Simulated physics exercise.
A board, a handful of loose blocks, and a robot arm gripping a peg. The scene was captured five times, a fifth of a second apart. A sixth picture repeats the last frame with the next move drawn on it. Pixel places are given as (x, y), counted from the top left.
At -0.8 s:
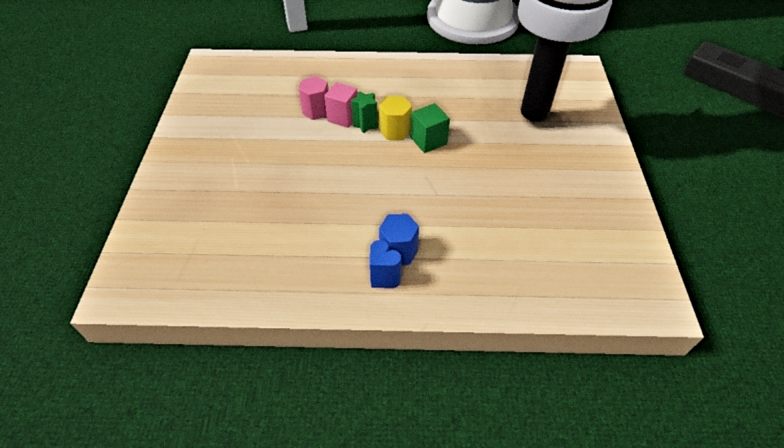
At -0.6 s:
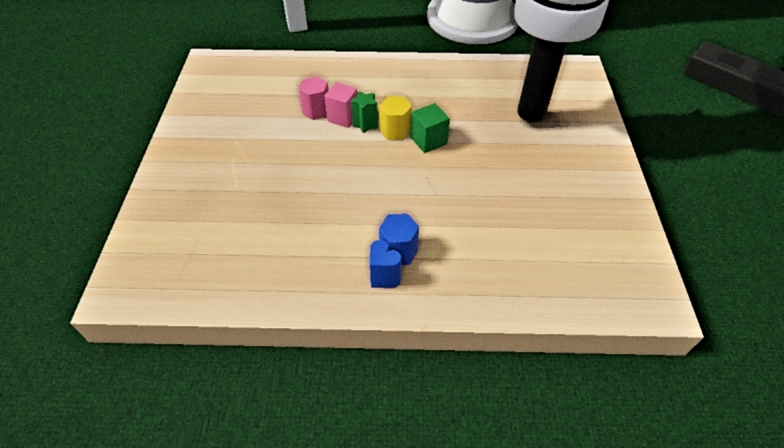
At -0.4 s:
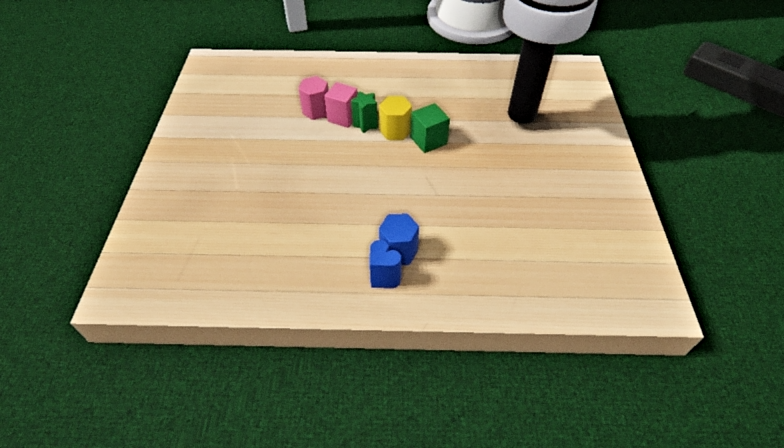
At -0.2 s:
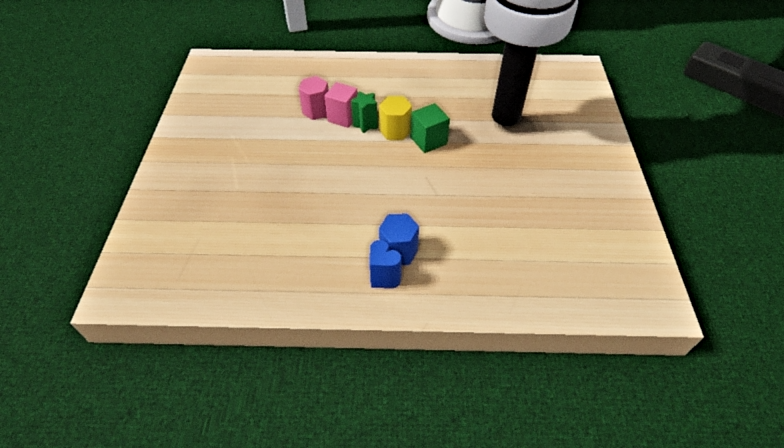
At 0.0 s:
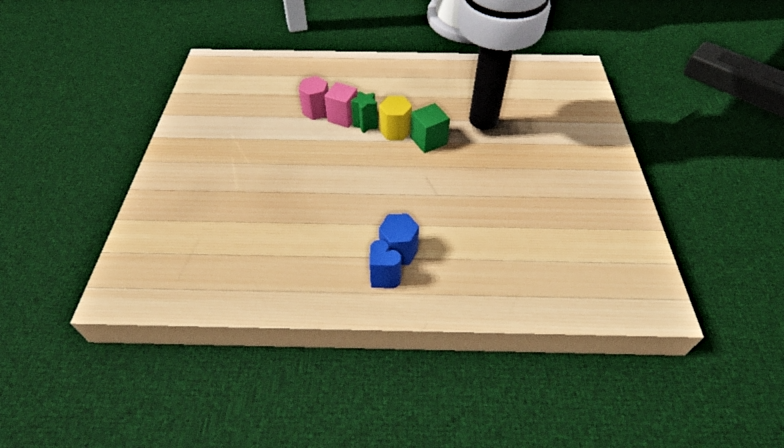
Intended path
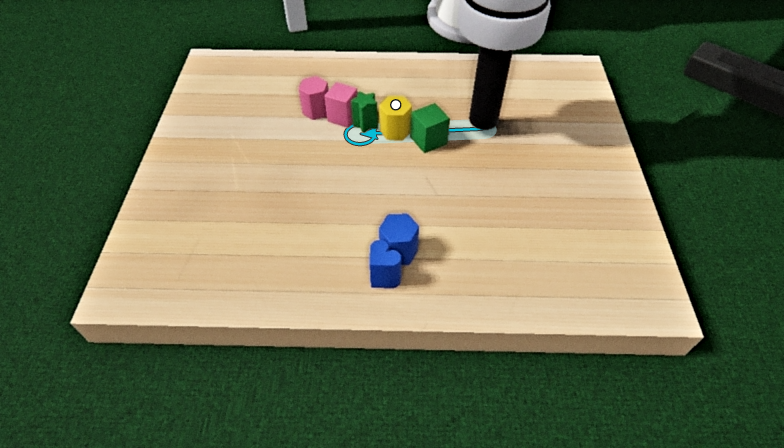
A robot arm gripping a dark peg starts near the upper right of a wooden board and slides the peg left, slowly at first, toward a row of pink, green and yellow blocks. It ends a short gap right of the green square block, while the row and two blue blocks below stay still.
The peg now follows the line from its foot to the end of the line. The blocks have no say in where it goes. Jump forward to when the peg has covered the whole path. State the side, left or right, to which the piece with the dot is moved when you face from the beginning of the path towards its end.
The shift is to the left of that direction.
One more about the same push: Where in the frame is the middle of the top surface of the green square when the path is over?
I'd expect the centre of its top face to be at (400, 127).
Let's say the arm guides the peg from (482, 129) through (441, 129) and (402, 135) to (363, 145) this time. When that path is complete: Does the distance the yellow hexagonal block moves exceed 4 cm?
Going by the path, yes.
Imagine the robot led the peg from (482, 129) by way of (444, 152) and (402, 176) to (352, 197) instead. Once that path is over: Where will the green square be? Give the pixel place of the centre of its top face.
I'd place it at (406, 121), taking the centre of its top.
The line goes from (482, 129) directly to (360, 134); the dot is on the yellow hexagonal block.
What follows on the original path. One third of the way, peg (442, 123); green square (422, 117), turned 15° anticlockwise.
Two thirds of the way, peg (401, 125); pink hexagonal block (306, 81); pink square (331, 90), turned 25° clockwise; green star block (345, 102), turned 30° clockwise; yellow hexagonal block (369, 109), turned 15° anticlockwise; green square (400, 126), turned 60° anticlockwise.
At the end, peg (360, 127); pink hexagonal block (305, 80); pink square (329, 90), turned 35° clockwise; green star block (316, 106), turned 105° clockwise; yellow hexagonal block (334, 121), turned 75° anticlockwise; green square (400, 127), turned 65° anticlockwise.
